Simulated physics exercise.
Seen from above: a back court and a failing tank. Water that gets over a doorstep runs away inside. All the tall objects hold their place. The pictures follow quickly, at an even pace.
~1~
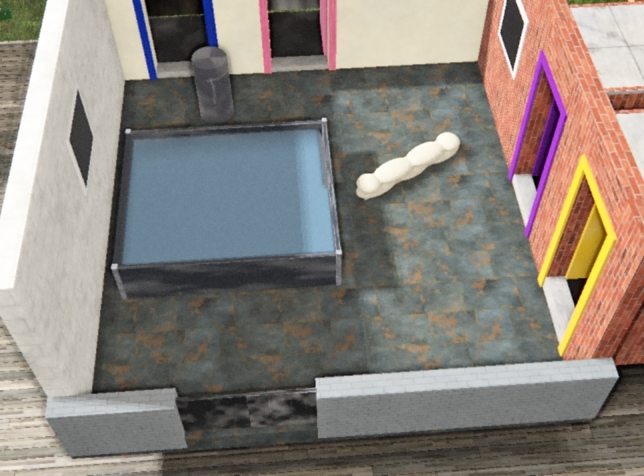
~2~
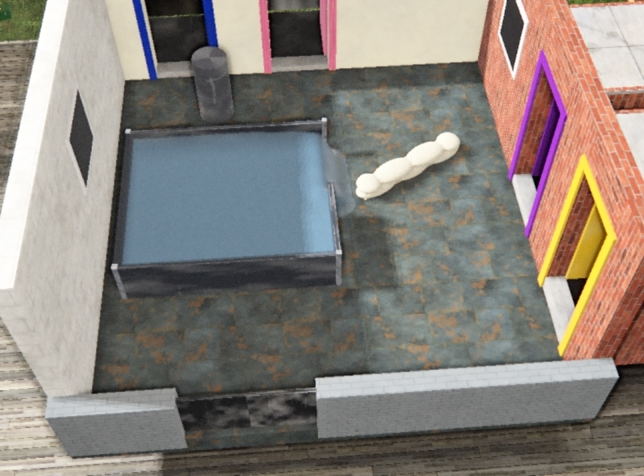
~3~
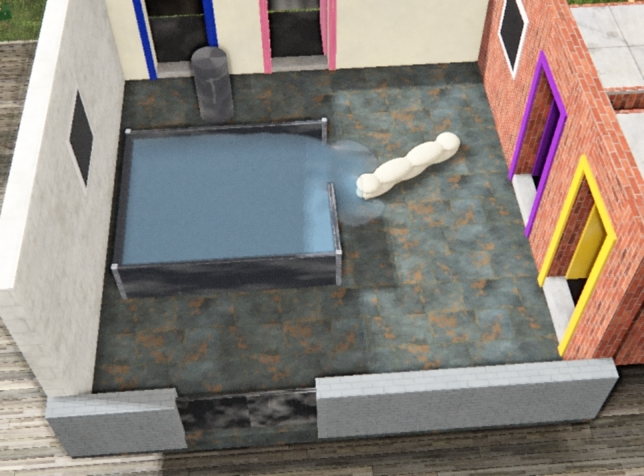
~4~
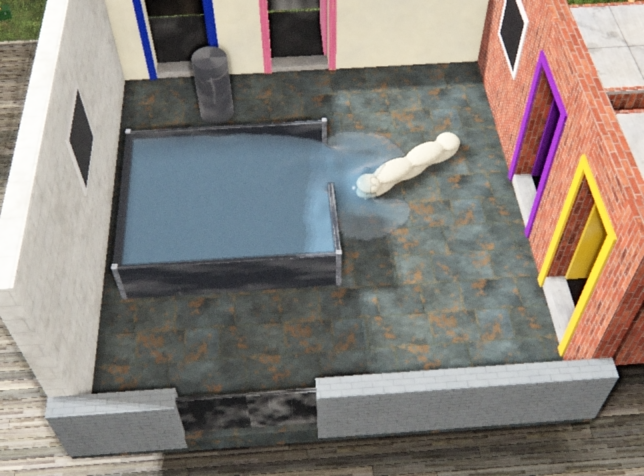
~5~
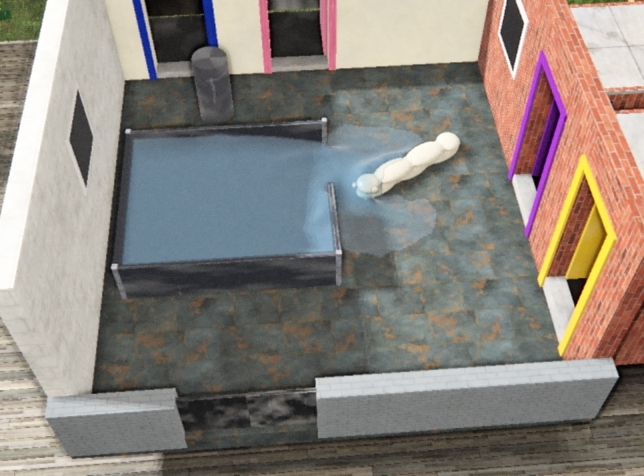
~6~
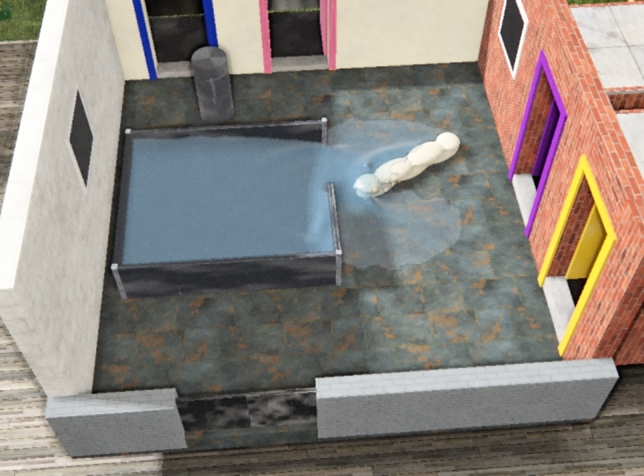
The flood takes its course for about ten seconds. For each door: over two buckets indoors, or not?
In the end: The purple door admits no more than that; the blue door admits no more than that; the pink door admits no more than that; the yellow door admits no more than that.
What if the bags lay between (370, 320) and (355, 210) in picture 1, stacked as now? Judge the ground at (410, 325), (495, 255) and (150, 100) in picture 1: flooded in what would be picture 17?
As listed: No water, under water, free of water.
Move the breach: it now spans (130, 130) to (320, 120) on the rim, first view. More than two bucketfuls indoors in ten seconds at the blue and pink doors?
One by one: Blue floods; pink goes over.
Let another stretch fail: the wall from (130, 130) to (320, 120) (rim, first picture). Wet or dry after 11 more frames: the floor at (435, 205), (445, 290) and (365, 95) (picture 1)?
In that order: No water, not flooded, awash.
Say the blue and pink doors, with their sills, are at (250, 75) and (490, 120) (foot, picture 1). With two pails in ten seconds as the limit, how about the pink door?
One by one: The pink door takes more.
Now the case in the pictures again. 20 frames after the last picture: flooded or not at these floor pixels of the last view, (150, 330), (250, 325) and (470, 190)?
In turn: Dry, dry, wet.
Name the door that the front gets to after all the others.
The one in blue.
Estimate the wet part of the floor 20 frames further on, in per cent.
Near 55 in a hundred.
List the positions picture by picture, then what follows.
In the first frame, still water in the water tank at (228, 193).
In the second frame, the front is at (333, 152), out from the gap at (325, 173).
In the third frame, the front is at (375, 211), out from the gap at (325, 175).
In the fourth frame, the front is at (400, 154), out from the gap at (325, 176).
In the fifth frame, the front is at (428, 150), out from the gap at (325, 175).
In the sixth frame, the front is at (446, 137), out from the gap at (325, 175).
A moment on, water covers 30 % of the floor; the purple door not reached, the blue door not reached, the pink door not reached, the yellow door not reached.
Next, water covers 50 % of the floor; the purple door wet at the sill, nothing in, the blue door not reached, the pink door not reached, the yellow door wet at the sill, nothing in.
Then, water covers 55 % of the floor; the purple door wet at the sill, nothing in, the blue door not reached, the pink door wet at the sill, nothing in, the yellow door wet at the sill, nothing in.
Later, water covers 80 % of the floor; the purple door wet at the sill, nothing in, the blue door wet at the sill, nothing in, the pink door wet at the sill, nothing in, the yellow door wet at the sill, nothing in.
In the end, water covers 95 % of the floor; the purple door wet at the sill, nothing in, the blue door under two buckets in, the pink door wet at the sill, nothing in, the yellow door wet at the sill, nothing in.
